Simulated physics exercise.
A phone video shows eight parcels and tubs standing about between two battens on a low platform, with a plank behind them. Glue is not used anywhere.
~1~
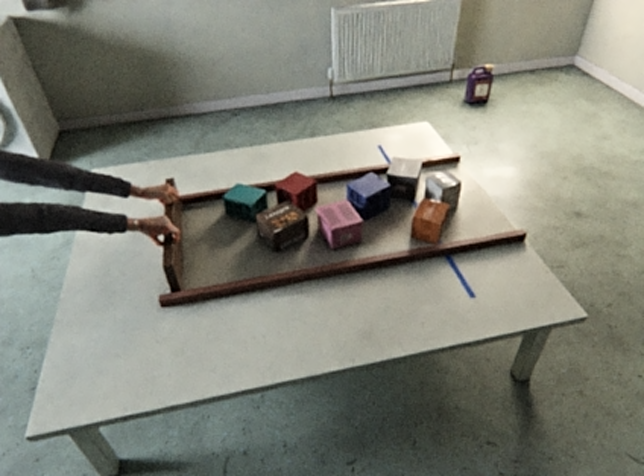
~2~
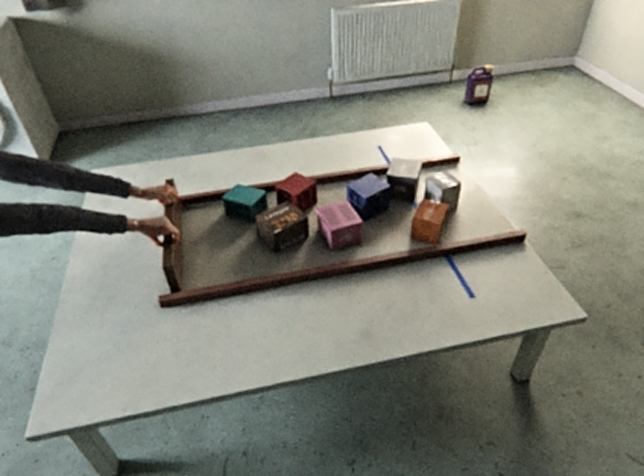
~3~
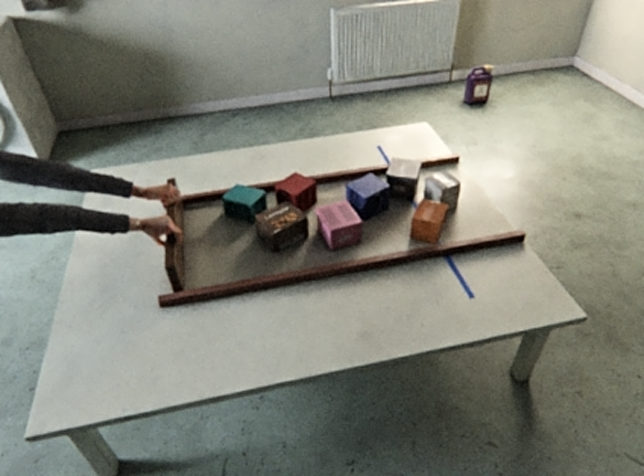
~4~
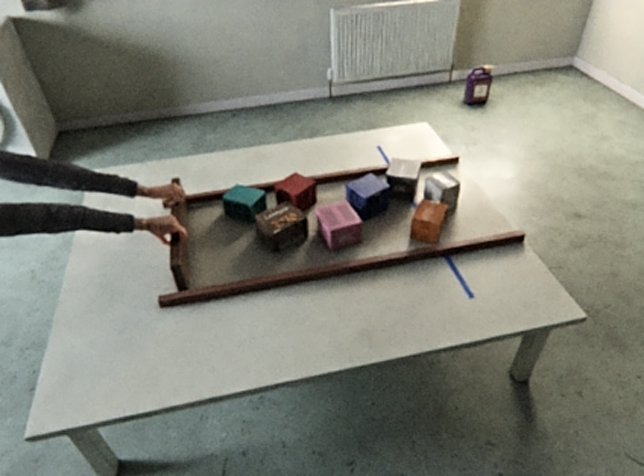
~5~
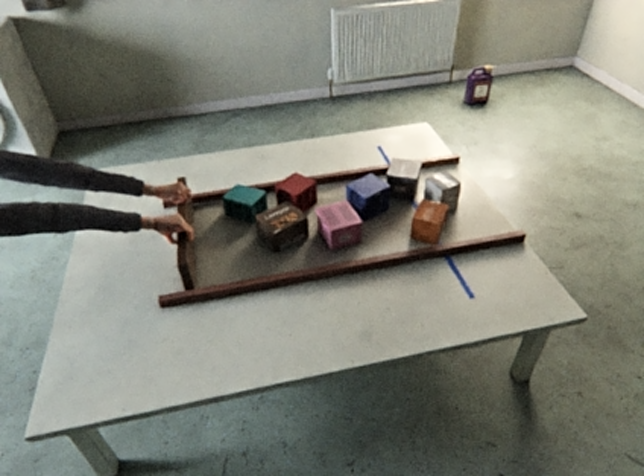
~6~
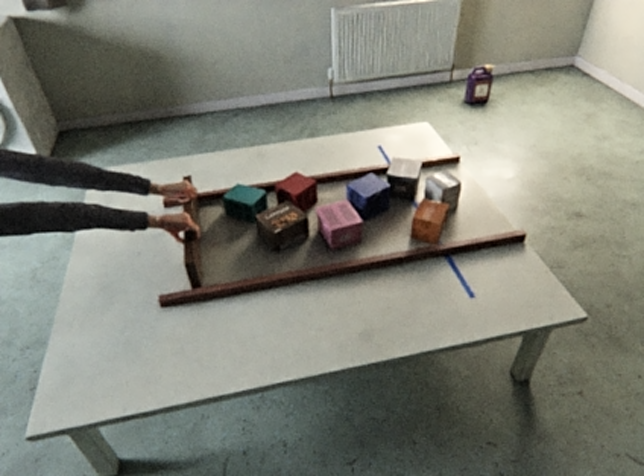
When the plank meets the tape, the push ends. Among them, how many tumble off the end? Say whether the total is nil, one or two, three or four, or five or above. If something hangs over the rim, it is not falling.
My prediction is one or two fallers.
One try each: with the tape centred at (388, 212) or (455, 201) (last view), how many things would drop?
It would be 0 and 6.
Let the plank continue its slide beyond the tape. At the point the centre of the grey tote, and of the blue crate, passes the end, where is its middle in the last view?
Roughly at (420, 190) and roughly at (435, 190).
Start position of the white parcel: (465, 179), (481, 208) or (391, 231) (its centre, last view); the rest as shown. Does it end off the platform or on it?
Well, one by one, it ends up down, ends up down and ends up down.
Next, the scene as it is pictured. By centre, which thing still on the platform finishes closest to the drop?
It would be the grey tote.
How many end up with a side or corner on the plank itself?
The number is 2.
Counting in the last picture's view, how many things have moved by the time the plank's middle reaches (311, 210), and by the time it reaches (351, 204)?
At the first spot 5, then 8.
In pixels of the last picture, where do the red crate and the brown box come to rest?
(443, 172) and (446, 206), roughly.
A little later, none off yet; white parcel at rest near (442, 192); orange parcel at rest near (430, 221); grey tote at rest near (404, 179).
Next, none off yet; white parcel at rest near (442, 192); orange parcel at rest near (430, 221); grey tote shifted a little near (406, 177).
Later still, none off yet; white parcel shifted about its own width near (470, 194); orange parcel shifted about its own width near (475, 215); grey tote shifted about its own width near (430, 168).
When it is over, the number that fall off is one or two; down, orange parcel and white parcel.
